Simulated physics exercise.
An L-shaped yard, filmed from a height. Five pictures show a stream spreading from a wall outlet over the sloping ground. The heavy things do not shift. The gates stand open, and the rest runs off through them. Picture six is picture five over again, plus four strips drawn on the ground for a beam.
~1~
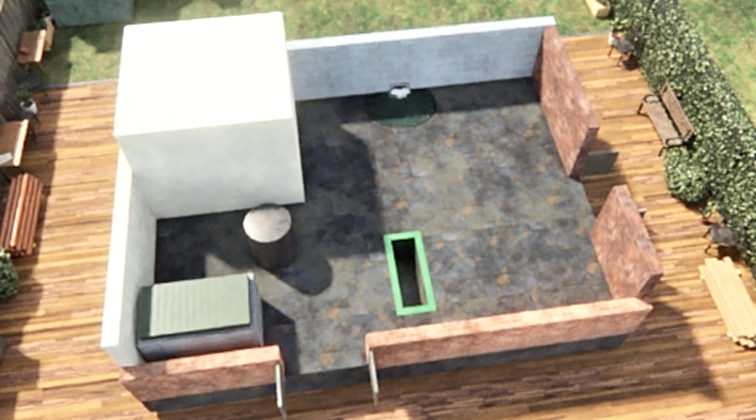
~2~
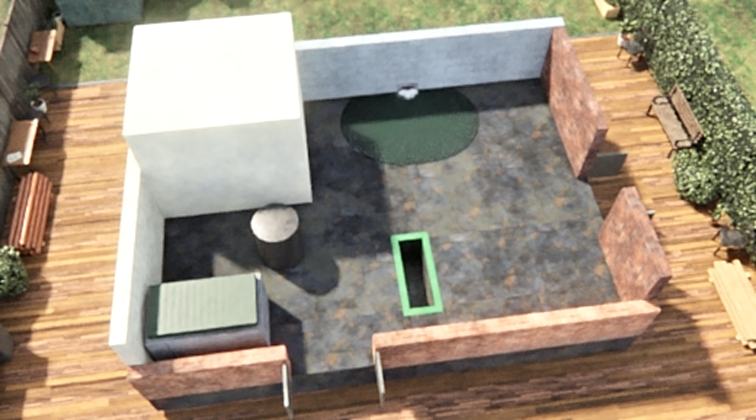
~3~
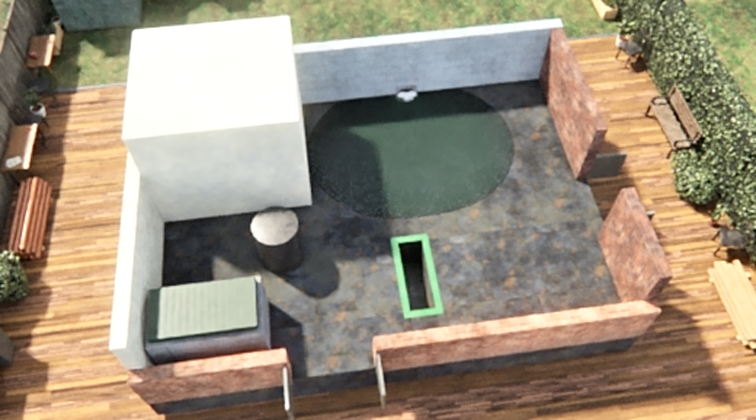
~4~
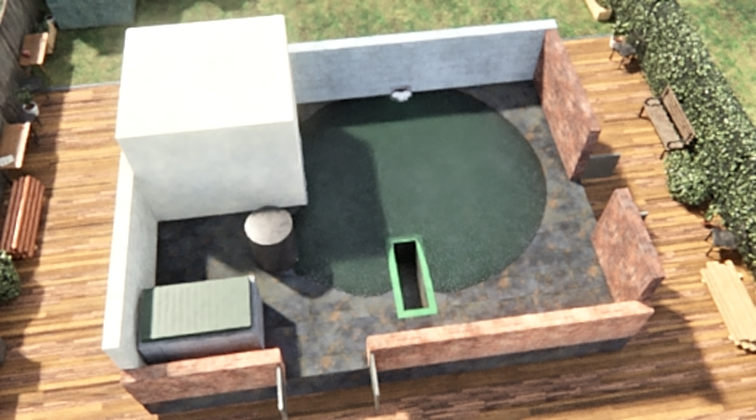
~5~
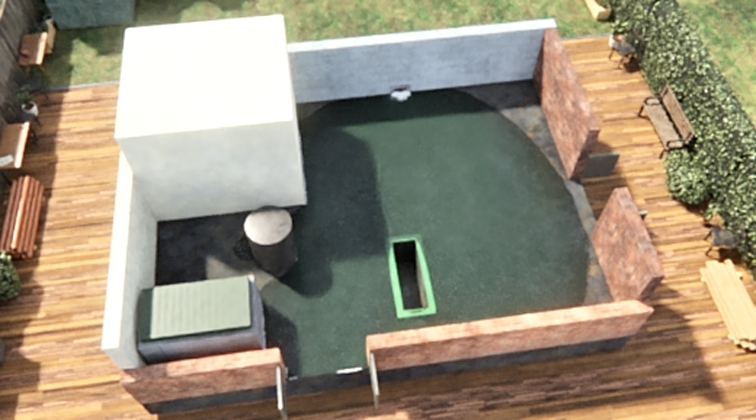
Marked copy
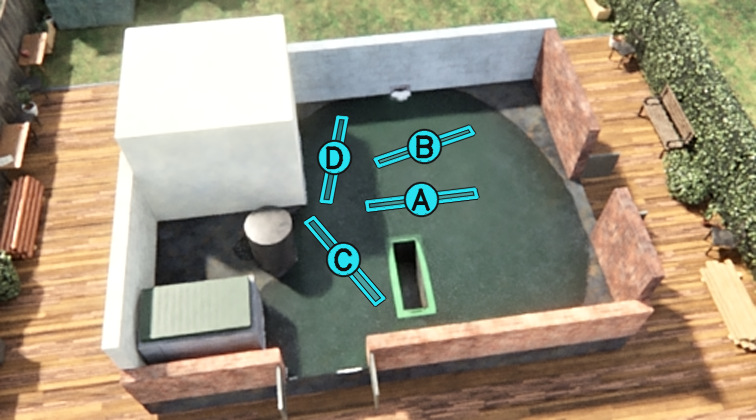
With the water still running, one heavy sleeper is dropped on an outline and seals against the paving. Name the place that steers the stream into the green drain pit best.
Take C.
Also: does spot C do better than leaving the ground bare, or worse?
Spot C is better.
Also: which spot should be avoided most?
A.
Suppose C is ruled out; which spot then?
It is D.
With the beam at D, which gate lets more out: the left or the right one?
The left one.
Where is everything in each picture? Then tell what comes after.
In the first frame, outfall at (399, 87); green drain pit at (409, 272); open gate at (325, 358); open gate at (578, 205); 4 % of the ground under water, visible out to (424, 119); green drain pit still dry.
In the second frame, 13 % of the ground under water, visible out to (400, 163); green drain pit still dry.
In the third frame, 29 % of the ground under water, visible out to (361, 209); green drain pit still dry.
In the fourth frame, 51 % of the ground under water, visible out to (355, 289); green drain pit taking water.
In the fifth frame, 74 % of the ground under water, visible out to (282, 331); green drain pit taking water.
In cyan, A from (367, 206) to (475, 193); B from (377, 162) to (471, 130); C from (309, 220) to (379, 301); D from (326, 201) to (342, 117).
With A, about 19 % of the stream goes into the green drain pit, about 81 % out by the gates.
With B, about 29 % of the stream goes into the green drain pit, about 71 % out by the gates.
With C, about 60 % of the stream goes into the green drain pit, about 39 % out by the gates.
With D, about 40 % of the stream goes into the green drain pit, about 59 % out by the gates.
